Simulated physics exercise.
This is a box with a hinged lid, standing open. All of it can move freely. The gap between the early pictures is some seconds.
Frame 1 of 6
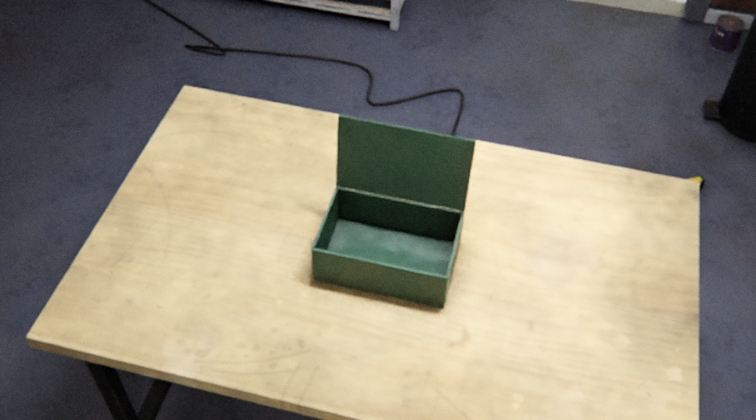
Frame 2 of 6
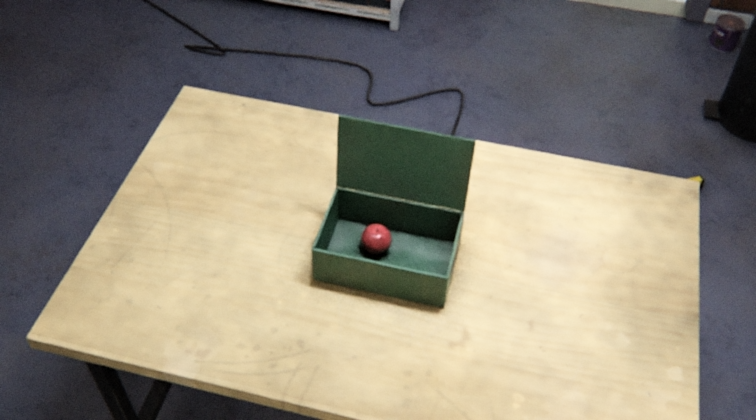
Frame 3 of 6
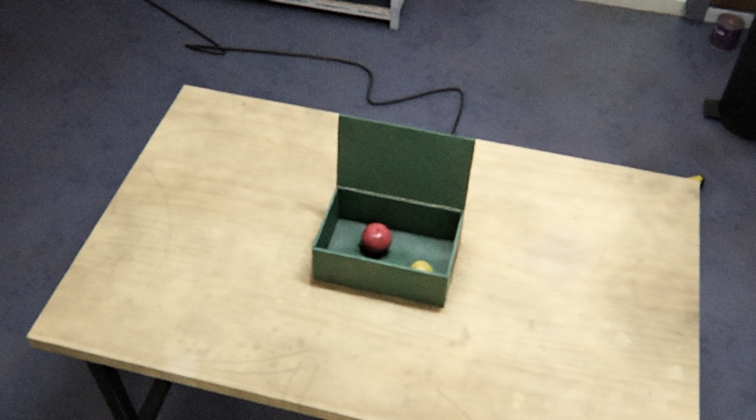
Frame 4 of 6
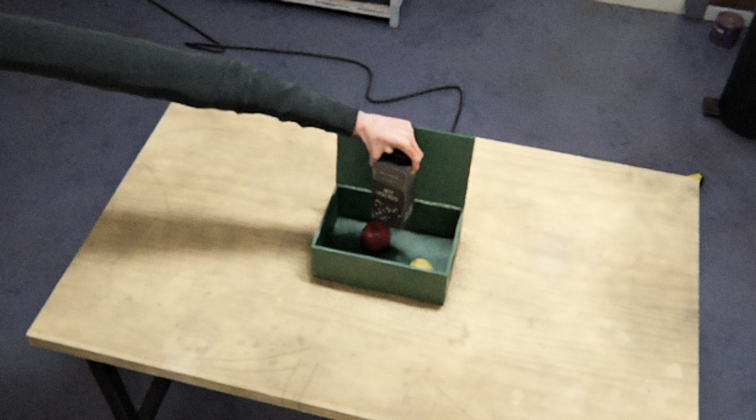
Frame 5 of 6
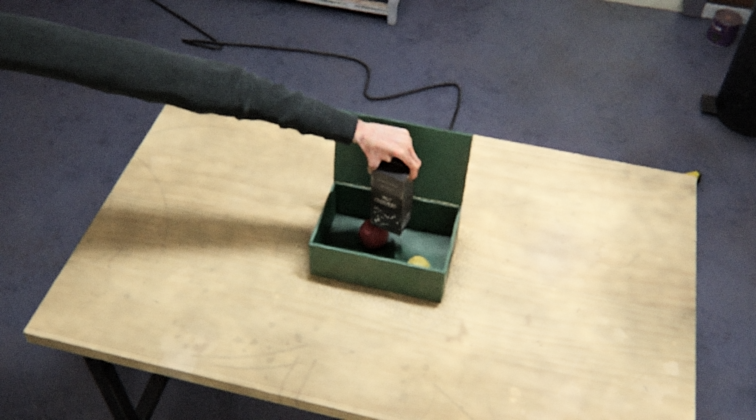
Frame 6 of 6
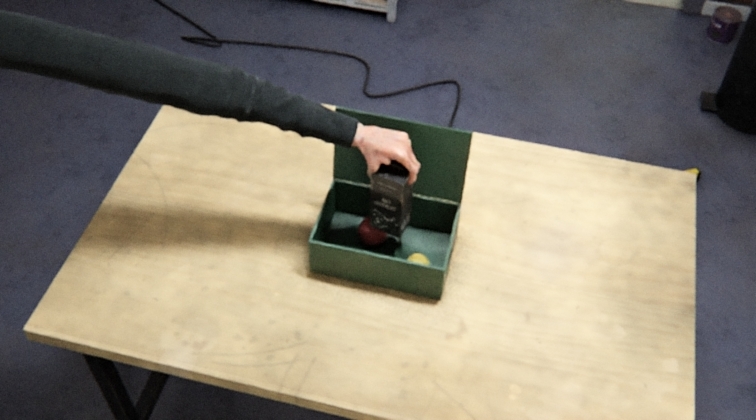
On a wooden table, an open green box was empty, then held a red apple, then a small yellow item too, before a hand reached in from the left and lowered a black carton inside.
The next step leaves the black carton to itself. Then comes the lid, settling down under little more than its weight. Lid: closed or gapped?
Closed.
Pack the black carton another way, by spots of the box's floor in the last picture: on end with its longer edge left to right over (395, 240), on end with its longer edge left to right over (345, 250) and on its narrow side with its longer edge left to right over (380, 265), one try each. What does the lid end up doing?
With the first placement it drops into place; with the second it can't come down; with the third it can't come down.
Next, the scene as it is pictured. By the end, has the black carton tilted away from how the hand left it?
Looking at the last picture, it sits at an angle.
Then, 0.40 s later than the last frame, black carton on its side near (405, 237); red apple moved about its own width.
Then, 1.10 s later than the last frame, lid starting down; black carton on its side near (406, 243); red apple moved about its own width; yellow lemon moved a little.
Then, 1.70 s later than the last frame, lid 52° above the rim; black carton on its side near (406, 243); red apple moved about its own width; yellow lemon moved a little.
Then, 2.10 s later than the last frame, lid 21° above the rim; black carton on its side near (406, 243); red apple moved about its own width; yellow lemon moved a little.
When it is over, lid shut; lying over in the box, black carton; moved from the start, red apple; yellow lemon as before. End places, in pixels of the last picture, black carton near (406, 243).
